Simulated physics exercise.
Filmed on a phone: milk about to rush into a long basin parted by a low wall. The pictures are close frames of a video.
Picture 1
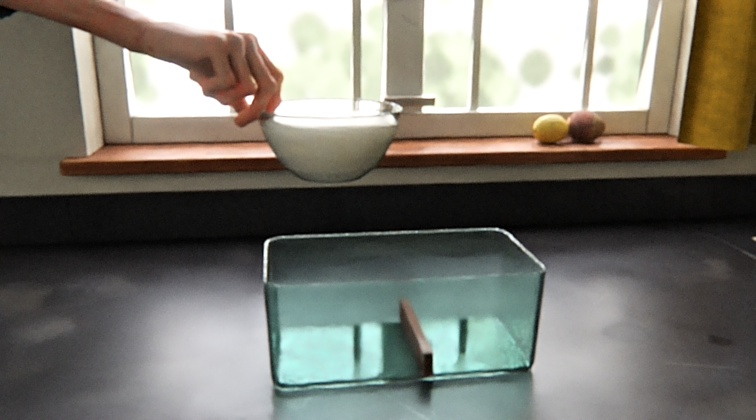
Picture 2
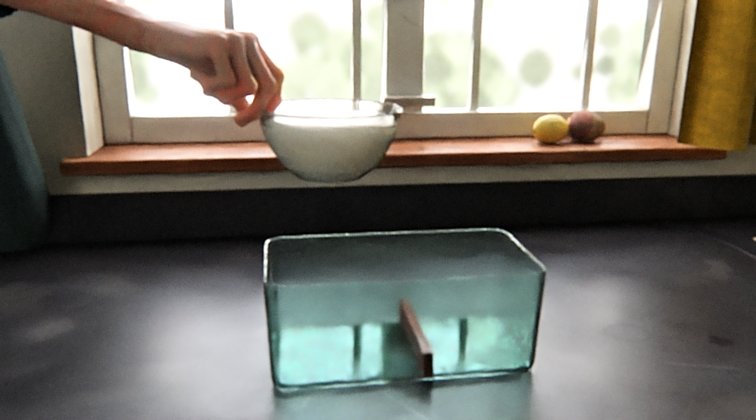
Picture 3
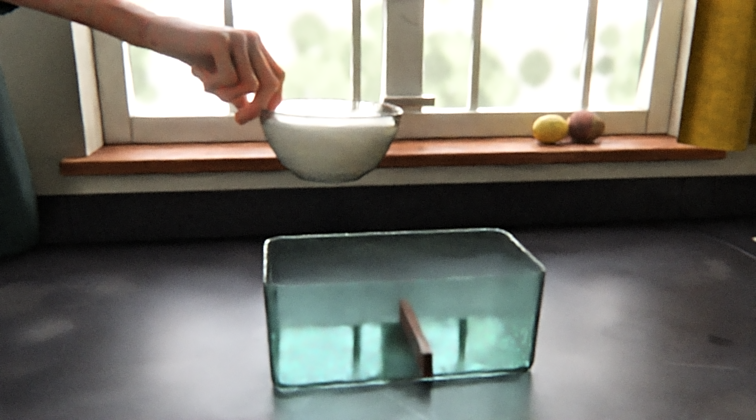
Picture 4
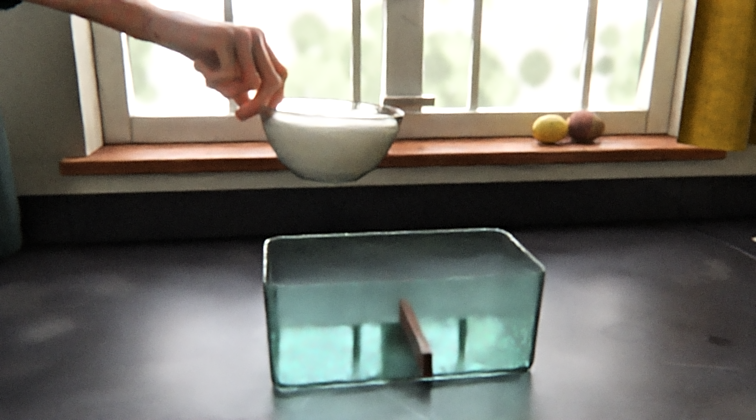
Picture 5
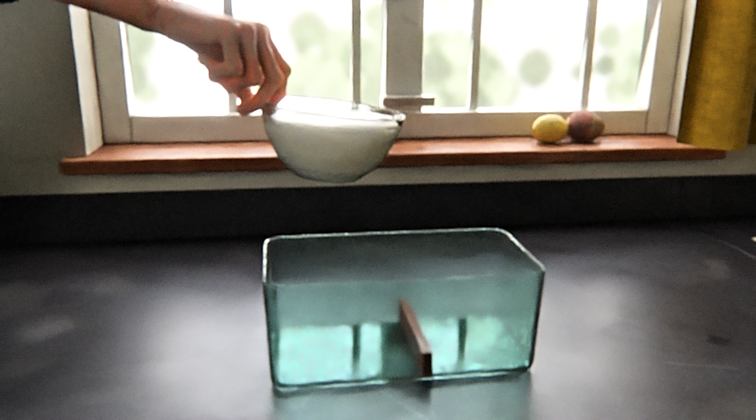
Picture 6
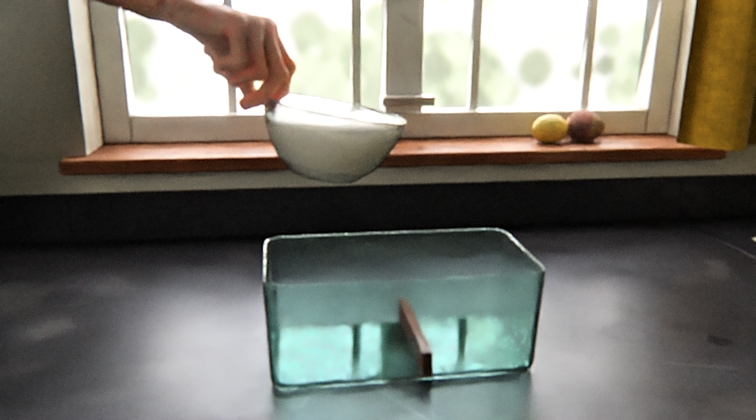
On a dark countertop by a bright window, a hand held a glass bowl of milk above a long green glass basin with a low divider, then slowly tilted the bowl slightly to the right.
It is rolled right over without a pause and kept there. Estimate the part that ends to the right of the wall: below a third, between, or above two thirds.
The share right of the wall is above two thirds.
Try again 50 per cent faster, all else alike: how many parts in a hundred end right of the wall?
Close to 70 per cent.
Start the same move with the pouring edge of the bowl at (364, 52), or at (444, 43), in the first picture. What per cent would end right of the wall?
Near 60 % and 50 %.
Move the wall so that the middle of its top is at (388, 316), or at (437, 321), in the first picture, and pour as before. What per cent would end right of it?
The first gives 95 %, the second 65 %.
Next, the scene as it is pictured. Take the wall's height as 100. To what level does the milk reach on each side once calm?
Some 30 per cent left and 100 right.
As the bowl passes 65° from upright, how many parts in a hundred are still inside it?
Near 40 %.
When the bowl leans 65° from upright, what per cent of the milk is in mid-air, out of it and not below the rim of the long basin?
It comes to 30 per cent or so.
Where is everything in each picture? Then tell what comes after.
In the first picture, it leans 0°; its right rim is at (399, 109); the milk meets the walls at (262, 118) and (395, 117); the long basin's rim runs from (266, 262) to (524, 250); the wall's top is at (415, 324).
In the second picture, it leans 0°; its right rim is at (400, 109); the milk meets the walls at (262, 118) and (395, 118).
In the third picture, it leans 2°; its right rim is at (400, 111); the milk meets the walls at (263, 118) and (395, 118).
In the fourth picture, it leans 4°; its right rim is at (401, 113); the milk meets the walls at (264, 117) and (395, 119).
In the fifth picture, it leans 7°; its right rim is at (402, 117); the milk meets the walls at (266, 117) and (397, 119).
In the sixth picture, it leans 11°; its right rim is at (403, 122); the milk meets the walls at (269, 118) and (399, 119).
A moment on, the bowl is tipped part way and 40 per cent is still to pour, 1 is left of the wall and 27 right of it.
Next, the bowl is tipped right over and 0 per cent is still to pour, 15 is left of the wall and 81 right of it.
Then the bowl is tipped right over and 0 per cent is still to pour, 24 is left of the wall and 75 right of it.
Later the bowl is tipped right over and 0 per cent is still to pour, 25 is left of the wall and 74 right of it.
At rest 26 per cent lies left of the wall, 73 right of it and 0 outside.
